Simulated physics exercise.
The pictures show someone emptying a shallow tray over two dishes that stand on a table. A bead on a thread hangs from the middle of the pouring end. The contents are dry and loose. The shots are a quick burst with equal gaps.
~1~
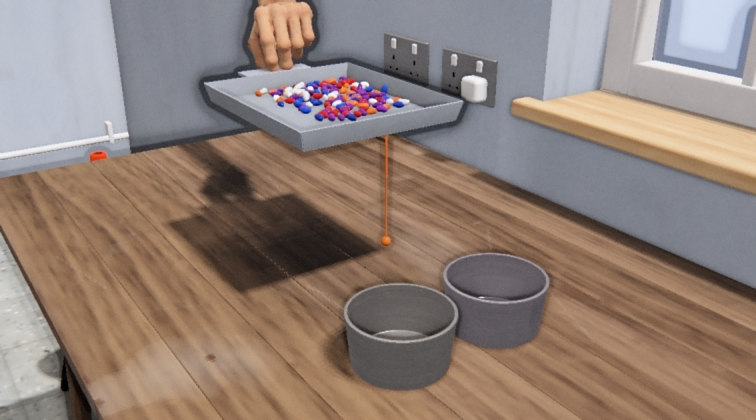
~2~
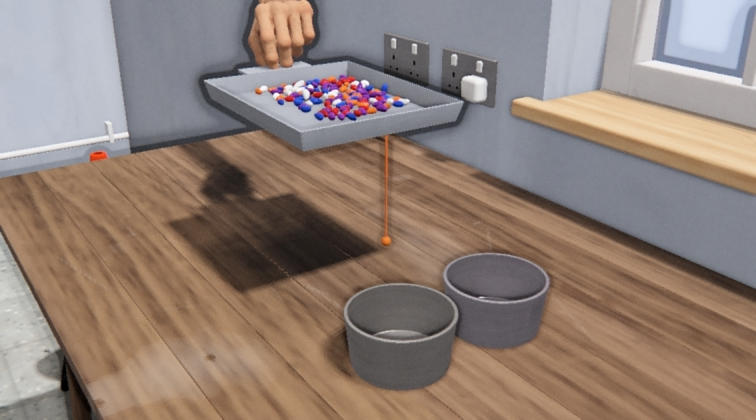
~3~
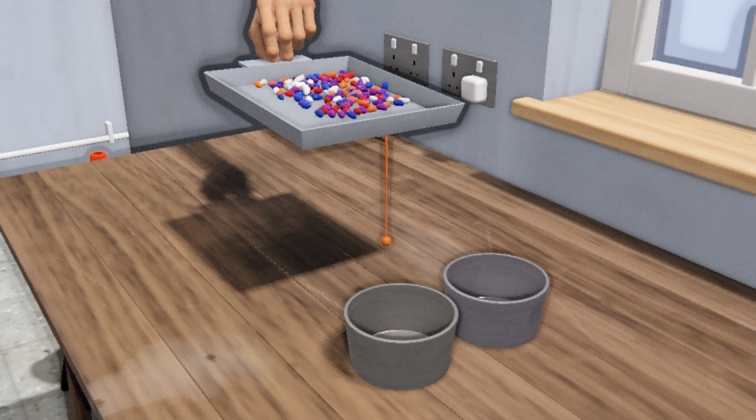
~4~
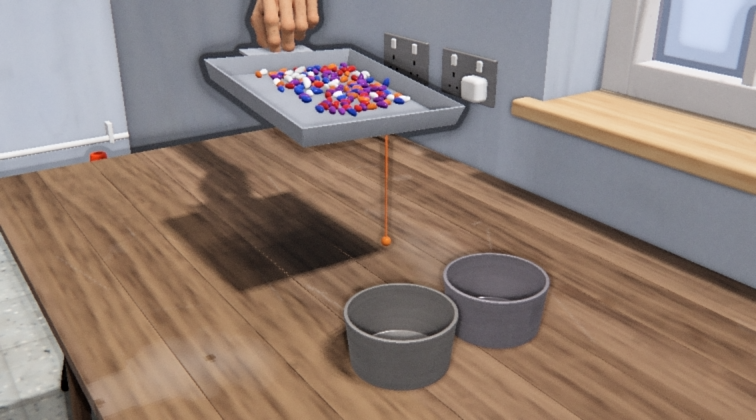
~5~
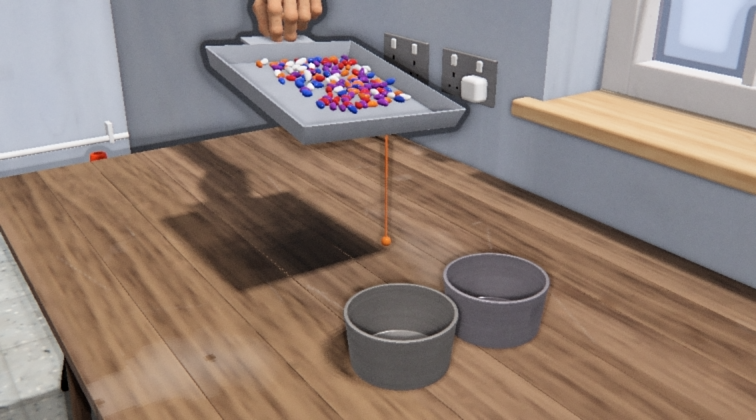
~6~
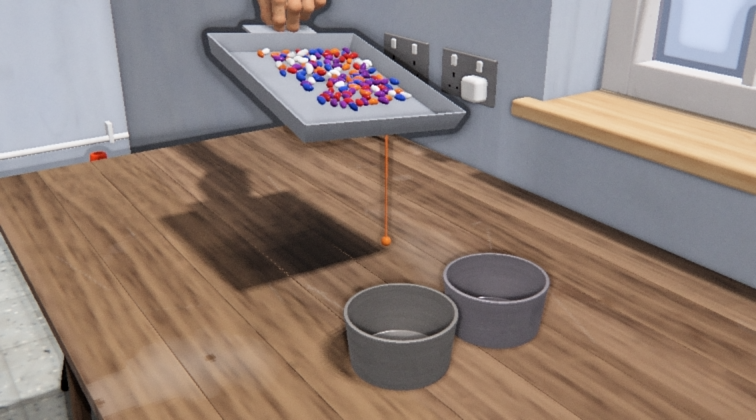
At first, a hand holds a shallow grey tray of colourful jelly beans level above a wooden table, with two round dishes standing below. Then the hand gradually raises the back of the tray, tilting it a little toward its front right corner, while the beans stay clustered and the dishes remain still.
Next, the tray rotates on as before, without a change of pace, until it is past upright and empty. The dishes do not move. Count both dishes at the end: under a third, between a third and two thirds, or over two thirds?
In the dishes lies under a third of it.
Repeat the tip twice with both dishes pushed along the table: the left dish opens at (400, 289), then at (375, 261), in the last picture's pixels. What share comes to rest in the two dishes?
In turn 30 and 80 in a hundred.
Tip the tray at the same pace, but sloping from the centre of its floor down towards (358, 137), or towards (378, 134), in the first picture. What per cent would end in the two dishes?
The first gives 30 %, the second 40 %.
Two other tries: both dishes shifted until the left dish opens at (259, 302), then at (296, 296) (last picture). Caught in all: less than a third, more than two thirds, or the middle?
One: Under a third. Two: Under a third.
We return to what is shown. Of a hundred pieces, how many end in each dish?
About: Left dish 0, right dish 10 per cent.
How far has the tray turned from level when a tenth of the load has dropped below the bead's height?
At some 105 degrees.
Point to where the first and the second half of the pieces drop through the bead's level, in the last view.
First near (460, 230), later near (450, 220).
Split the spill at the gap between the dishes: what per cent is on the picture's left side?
Roughly 30 in a hundred.
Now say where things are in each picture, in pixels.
In the first picture, corners of the pouring end (303, 130) and (456, 101), level; middle of the load (340, 98), jelly beans; left dish (434, 357); right dish (530, 317); bead on its thread (386, 241).
In the second picture, corners of the pouring end (303, 129) and (456, 101), level; middle of the load (340, 96).
In the third picture, corners of the pouring end (304, 128) and (457, 103), tipped barely, lowest at the right corner; middle of the load (340, 93).
In the fourth picture, corners of the pouring end (305, 126) and (458, 105), tipped a little, lowest at the right corner; middle of the load (341, 87).
In the fifth picture, corners of the pouring end (306, 124) and (459, 108), tipped a little, lowest at the right corner; middle of the load (342, 82).
In the sixth picture, corners of the pouring end (308, 122) and (459, 110), tipped a little, lowest at the right corner; middle of the load (343, 76); left dish (434, 357); right dish (530, 317).
Just after the last frame, tray tipped steeply; almost all on the tray; just a few in the right dish.
A moment on, tray tipped right over; roughly half on the tray; just a few in the right dish; about a tenth outside both; roughly a third in the air.
Further on, tray tipped past a quarter turn; about a tenth in the right dish; almost all outside both.
When it is over, tray tipped past a quarter turn; not one in the left dish; about a tenth in the right dish; almost all outside both.
